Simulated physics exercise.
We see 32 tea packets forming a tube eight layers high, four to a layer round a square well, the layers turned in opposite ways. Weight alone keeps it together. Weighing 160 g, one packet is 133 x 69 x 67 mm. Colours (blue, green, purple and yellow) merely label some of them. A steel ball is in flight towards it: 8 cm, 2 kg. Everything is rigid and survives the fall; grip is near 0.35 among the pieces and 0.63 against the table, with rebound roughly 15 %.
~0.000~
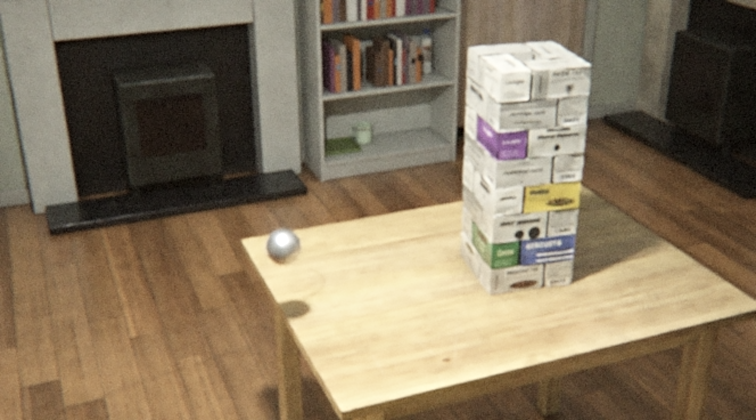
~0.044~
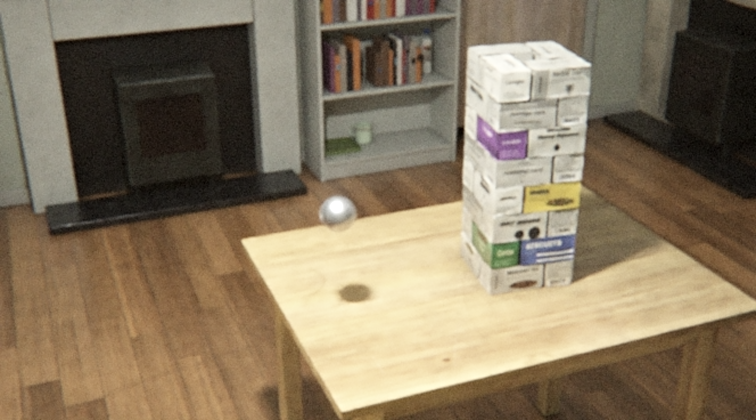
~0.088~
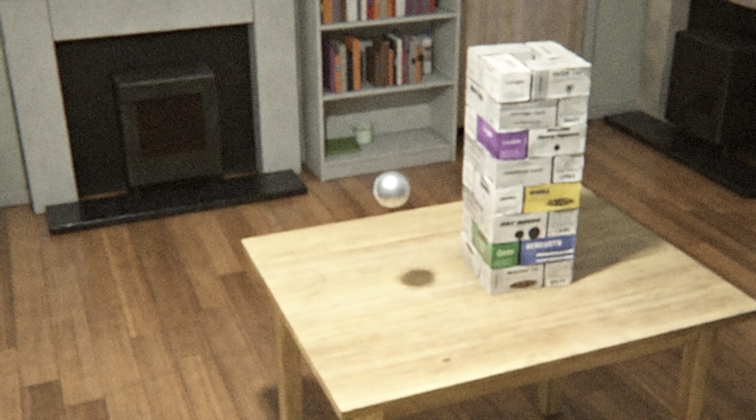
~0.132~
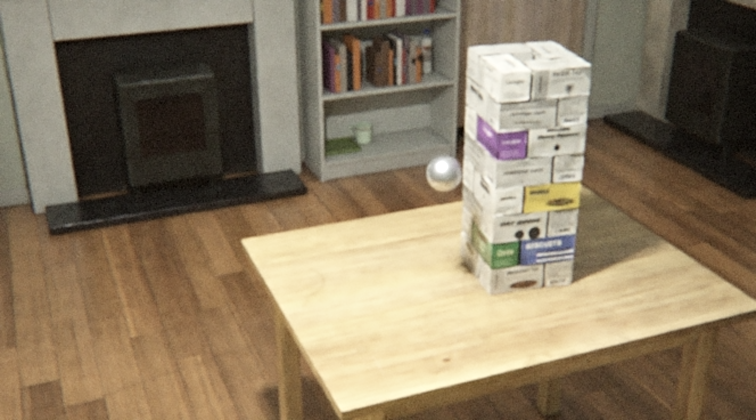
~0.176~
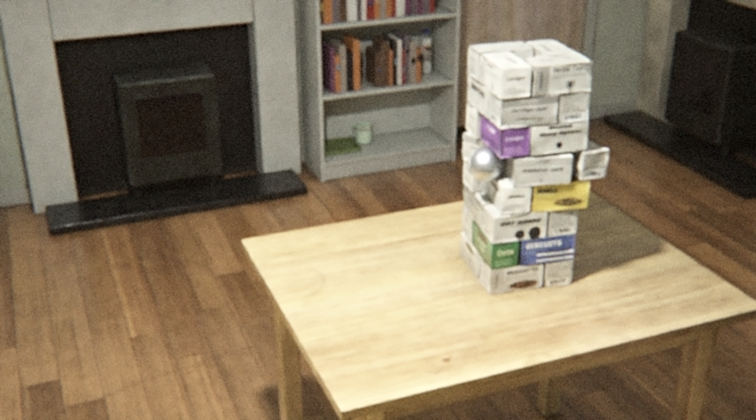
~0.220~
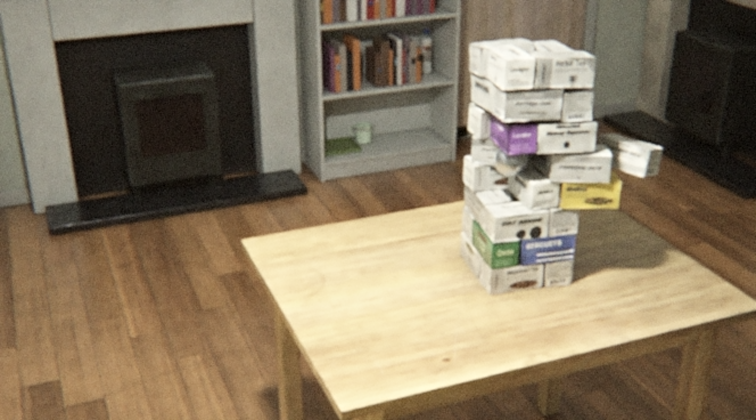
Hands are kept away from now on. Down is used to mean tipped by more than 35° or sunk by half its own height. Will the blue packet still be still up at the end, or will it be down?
The blue packet keeps its position.
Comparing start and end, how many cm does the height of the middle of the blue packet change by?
About 0 cm lower.
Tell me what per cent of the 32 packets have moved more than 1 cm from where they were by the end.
The share is 70 %.
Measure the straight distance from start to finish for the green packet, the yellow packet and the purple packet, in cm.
Displacements: Green = 0, yellow = 124, purple = 32 (cm).
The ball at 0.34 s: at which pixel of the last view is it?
Around (557, 160).
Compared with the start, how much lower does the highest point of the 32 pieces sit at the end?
By about 13 cm, start to end.
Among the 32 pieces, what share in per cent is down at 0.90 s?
By then, 55 per cent.
After 0.34 s, ball still moving; 4 of the 32 packets down; blue packet unmoved; purple packet leaning 30°, 35 mm lower.
After 0.54 s, ball still moving; 18 of the 32 packets down; blue packet unmoved; yellow packet upside down.
After 0.90 s, ball still moving; 18 of the 32 packets down; blue packet unmoved; purple packet upside down.
By the end (1.7 s), ball rolling away; 18 of the 32 packets down; blue packet unmoved; purple packet upside down; yellow packet on its side. As the last picture would show them, middles, blue packet near (542, 244), purple packet near (591, 204).
